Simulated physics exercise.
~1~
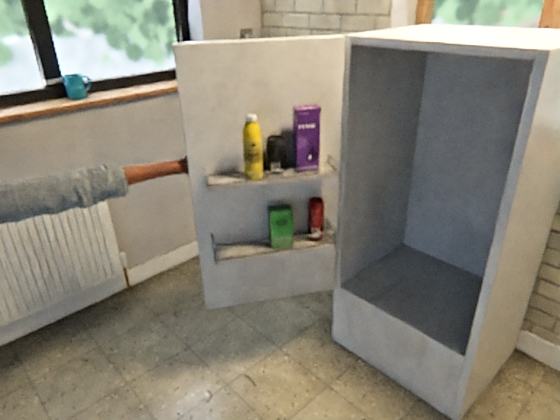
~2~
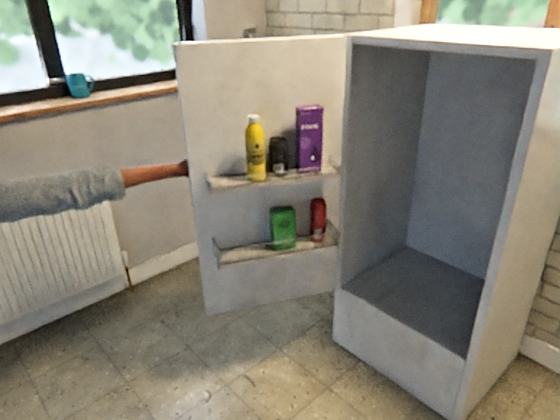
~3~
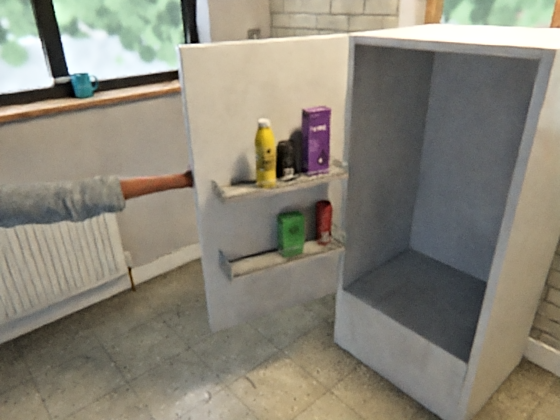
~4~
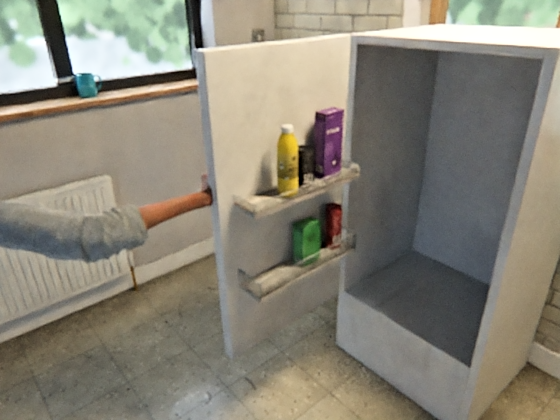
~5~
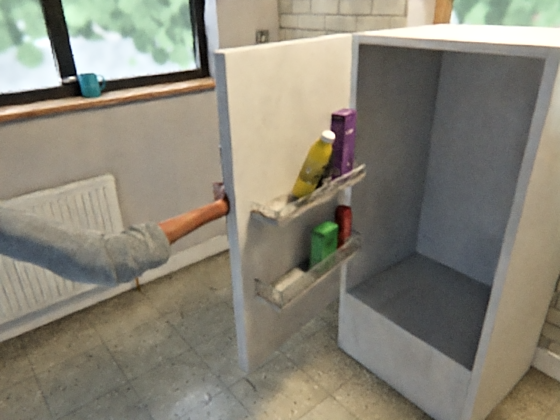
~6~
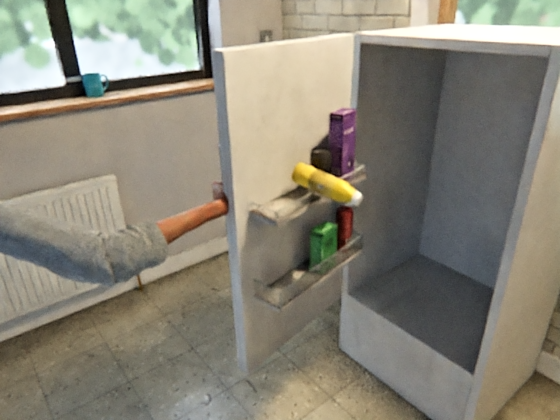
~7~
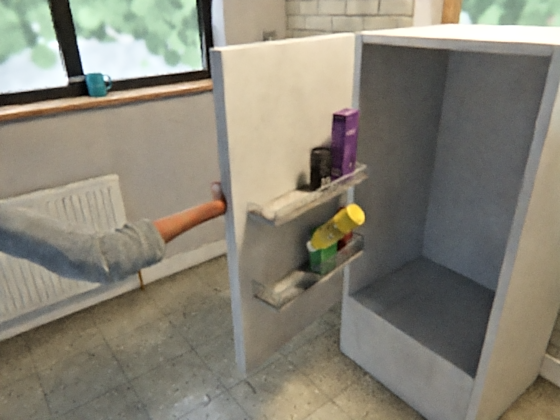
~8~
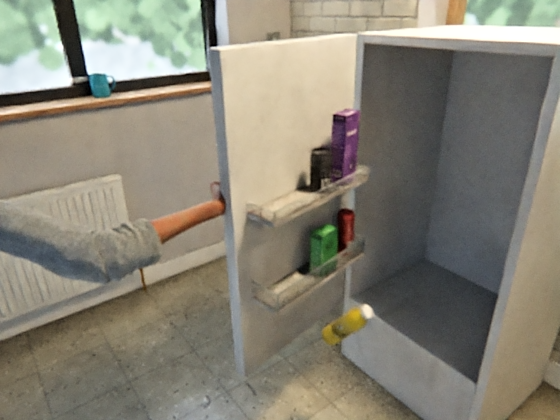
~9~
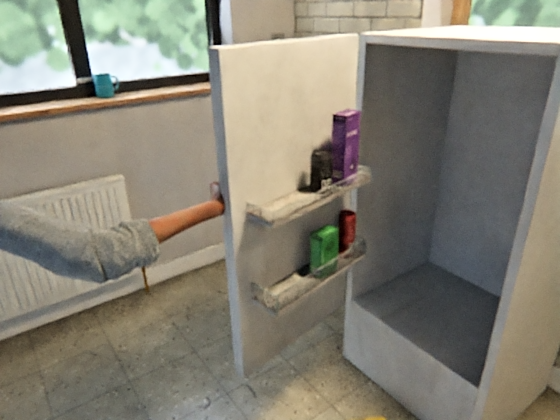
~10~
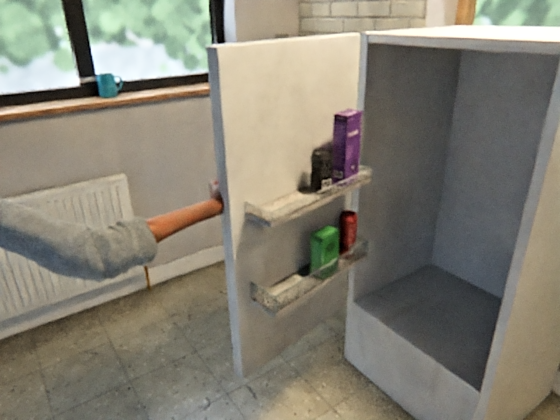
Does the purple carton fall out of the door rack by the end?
No, the purple carton stays upright on the upper rack of the door.
